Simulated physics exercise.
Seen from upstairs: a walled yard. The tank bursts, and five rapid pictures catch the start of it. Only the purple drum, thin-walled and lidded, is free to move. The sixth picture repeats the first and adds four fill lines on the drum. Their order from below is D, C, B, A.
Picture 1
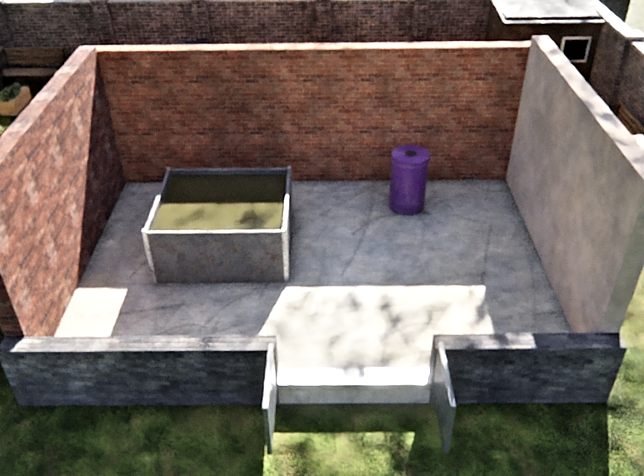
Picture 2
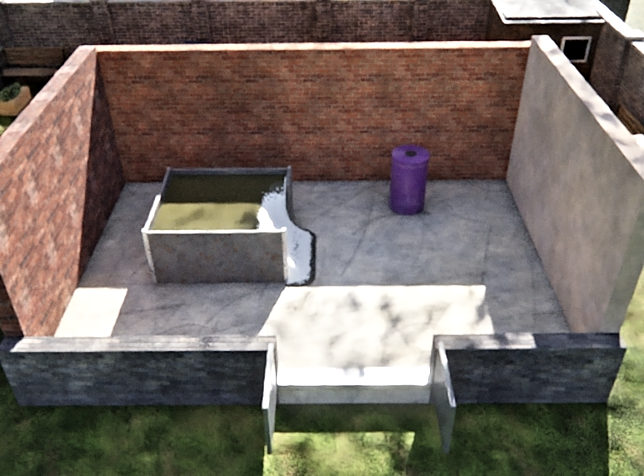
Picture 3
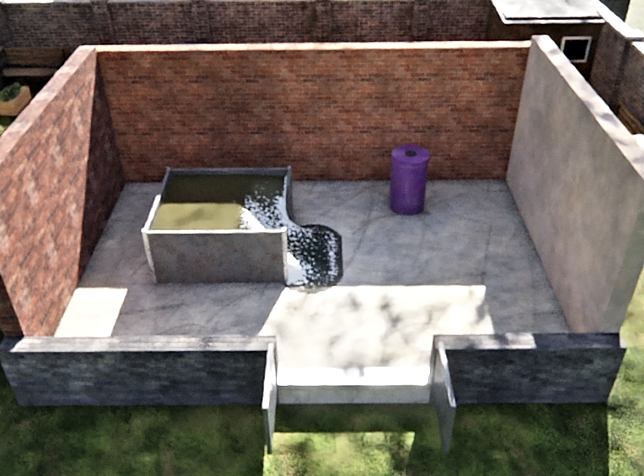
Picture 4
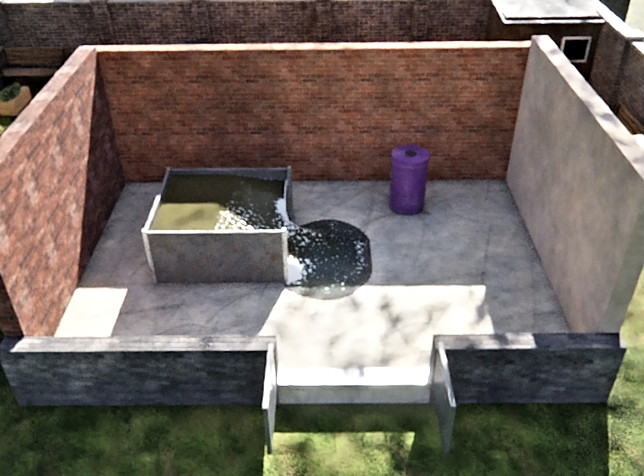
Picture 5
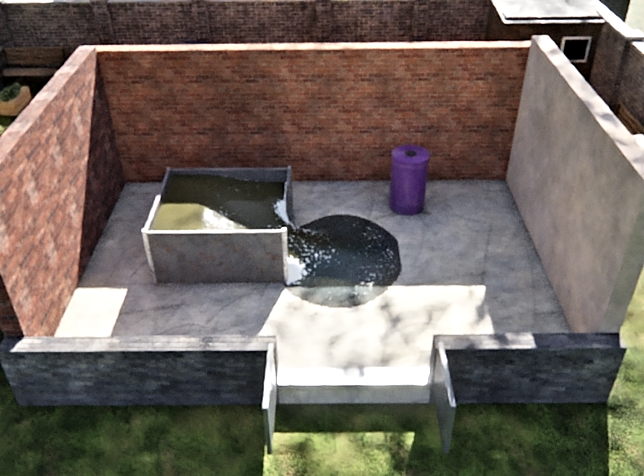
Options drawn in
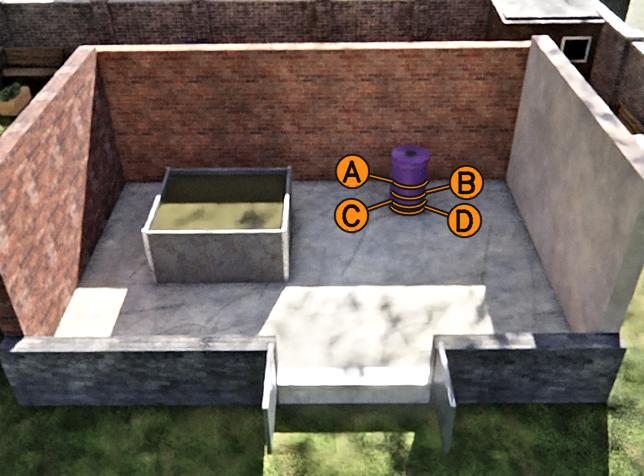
Water pouring from the right side of a raised tank and spreading across a walled yard's paving, the purple drum standing still.
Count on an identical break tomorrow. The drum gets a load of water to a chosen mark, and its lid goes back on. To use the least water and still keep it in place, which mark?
The limit is C.
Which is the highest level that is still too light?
Level D.
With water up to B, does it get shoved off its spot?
No, not at all.
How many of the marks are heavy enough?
Three of them.
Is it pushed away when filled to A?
No.
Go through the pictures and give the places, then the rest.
Lid of the purple drum at (411, 154); tank full, its middle at (223, 203); open gate at (354, 337).
Water covers 2 % of the ground and is seen nearest the drum at (306, 231).
Water covers 4 % of the ground and is seen nearest the drum at (327, 229).
Water covers 7 % of the ground and is seen nearest the drum at (348, 226).
Lid of the purple drum at (411, 154); water covers 11 % of the ground and is seen nearest the drum at (377, 229).
On the marked copy, A at (411, 187); B at (410, 198); C at (409, 207); D at (409, 213); from the bottom up D, C, B, A.
Choosing A, it does not move.
Choosing B, it does not move.
Choosing C, it does not move.
Choosing D, it is pushed about 4 times its own width away.
